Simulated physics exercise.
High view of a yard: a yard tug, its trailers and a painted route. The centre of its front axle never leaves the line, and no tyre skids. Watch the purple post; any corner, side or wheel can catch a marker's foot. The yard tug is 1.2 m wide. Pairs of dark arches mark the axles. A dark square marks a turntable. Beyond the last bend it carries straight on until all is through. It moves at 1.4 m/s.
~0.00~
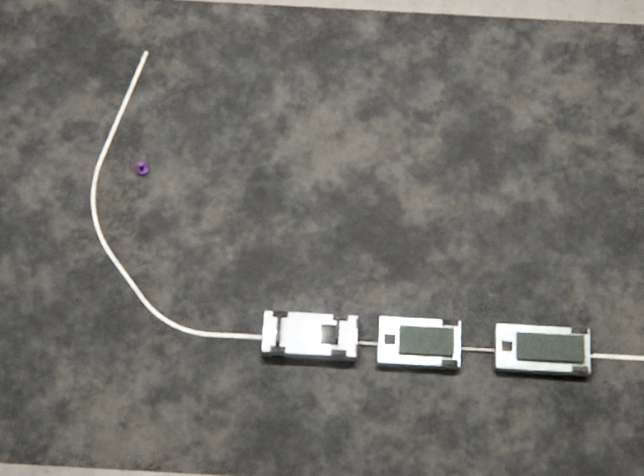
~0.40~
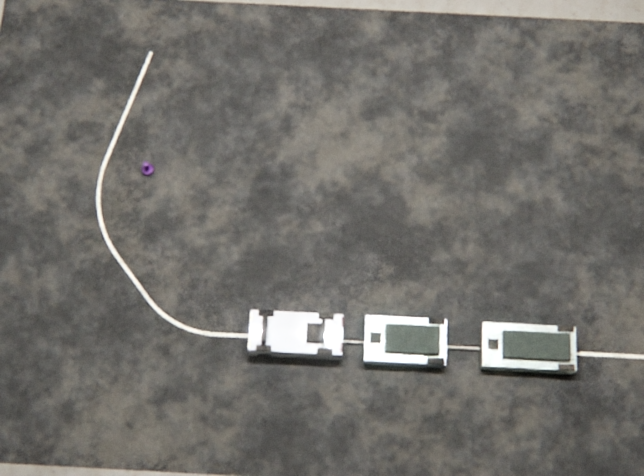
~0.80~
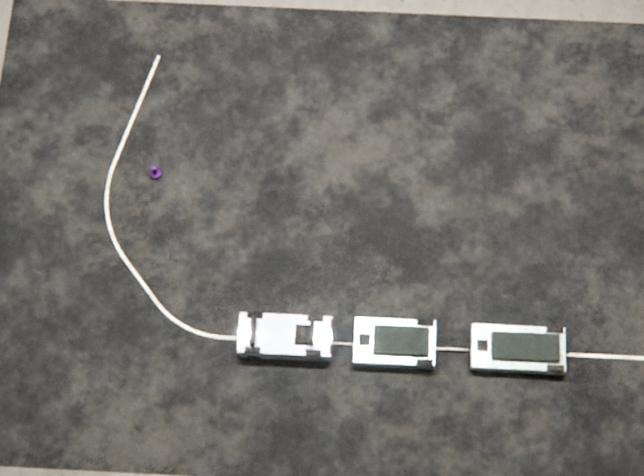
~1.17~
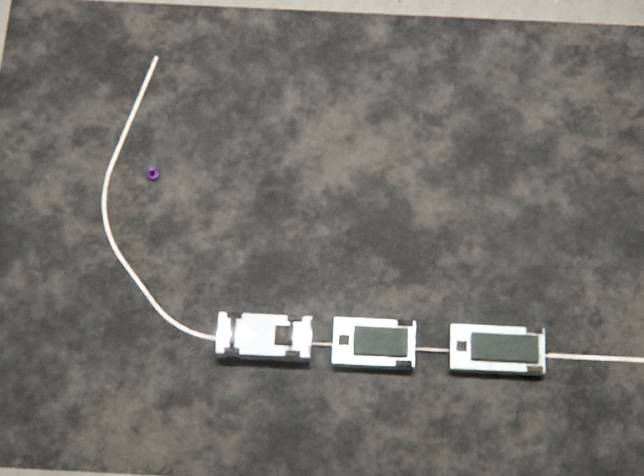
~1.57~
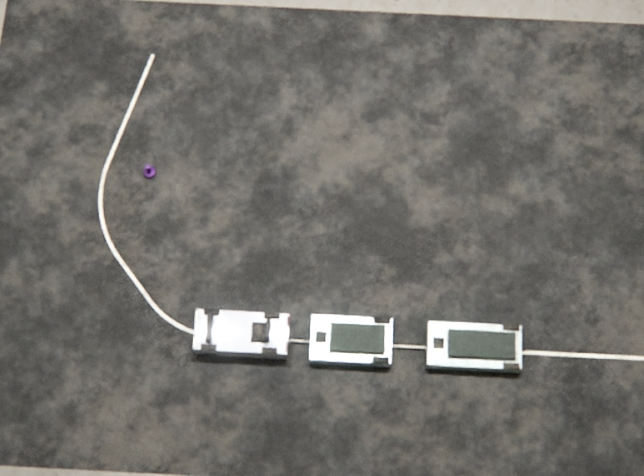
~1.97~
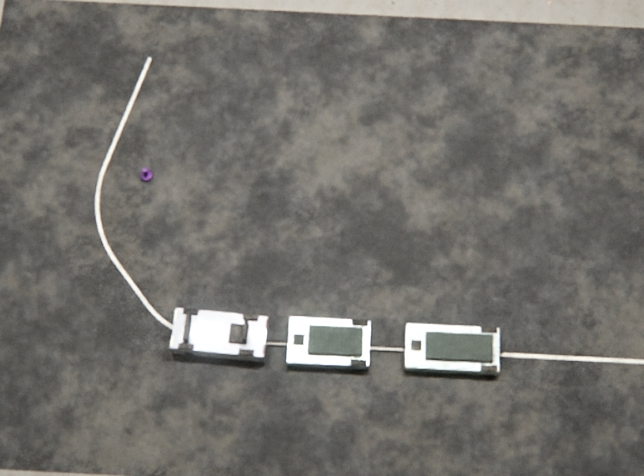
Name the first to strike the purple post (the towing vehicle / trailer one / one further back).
First contact comes from trailer one.
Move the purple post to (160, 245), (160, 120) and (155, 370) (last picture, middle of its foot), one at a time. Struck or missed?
First hit, second struck, third clear.
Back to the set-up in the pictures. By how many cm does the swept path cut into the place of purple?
About: Purple 55.
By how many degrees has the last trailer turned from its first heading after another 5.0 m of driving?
Some 5°.
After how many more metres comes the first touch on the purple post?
About 10.0 m.
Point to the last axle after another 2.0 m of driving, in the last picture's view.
Around (426, 346).
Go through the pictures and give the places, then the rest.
Nose (269, 331); last axle (580, 350); still straight; purple (142, 168); 2 trailers, in the first picture.
Nose (255, 330); last axle (566, 348); still straight, in the second picture.
Nose (243, 332); last axle (555, 349); still straight, in the third picture.
Nose (223, 332); last axle (535, 350); still straight, in the fourth picture.
Nose (200, 329); last axle (511, 347); still straight, in the fifth picture.
Nose (178, 328); last axle (489, 349); turned 3°; purple (146, 174), in the sixth picture.
Then, 4.7 s in, the last axle is at (367, 343) of the last picture, on the line.
Then, 7.4 s in, the last axle is at (256, 325) of the last picture, 35 cm off the line.
Then, 9.3 s in, the last axle is at (192, 293) of the last picture, 110 cm off the line; the first trailer has hit purple.
Then, 10.1 s in, the last axle is at (167, 268) of the last picture, 110 cm off the line.
Then, 15.6 s in, the last axle is at (153, 56) of the last picture, 25 cm off the line; 1 of 1 struck in all.
